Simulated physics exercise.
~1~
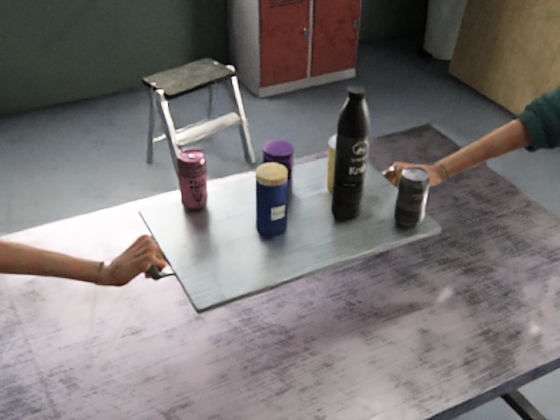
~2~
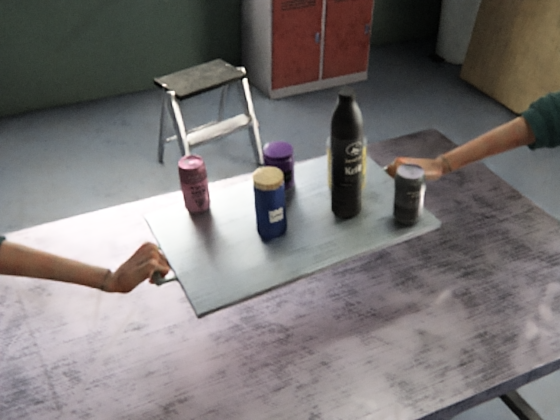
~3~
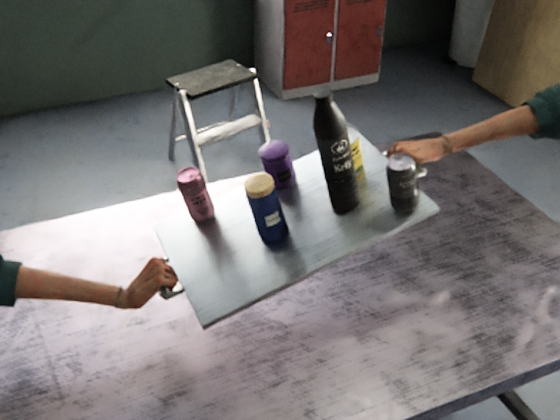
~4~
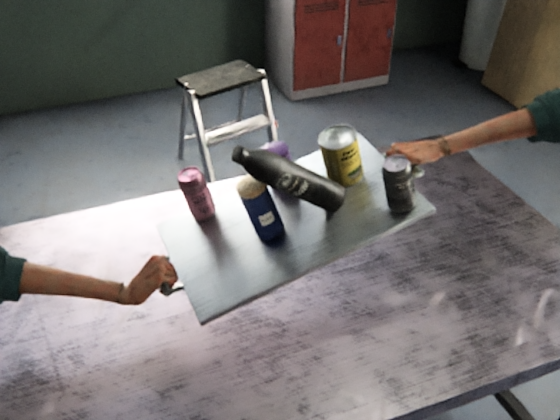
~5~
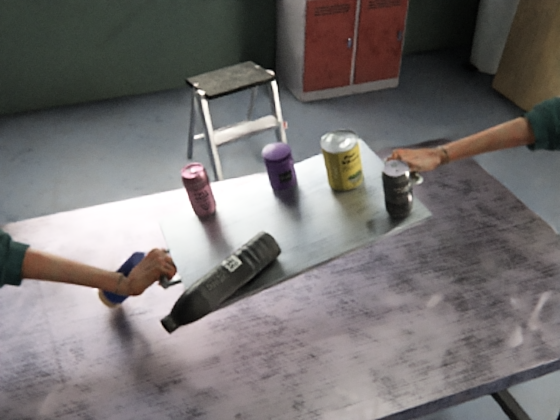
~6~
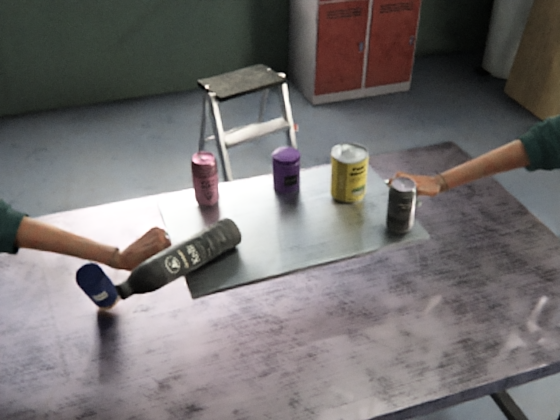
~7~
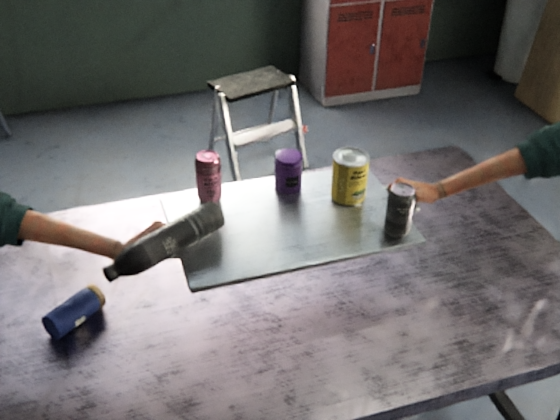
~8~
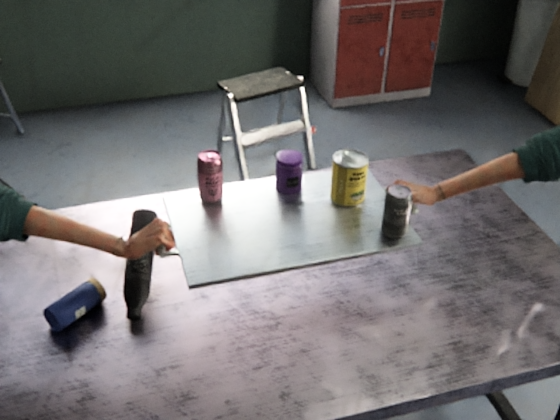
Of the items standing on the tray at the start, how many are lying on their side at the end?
Two of them end up on their side, the black bottle and the blue jar.
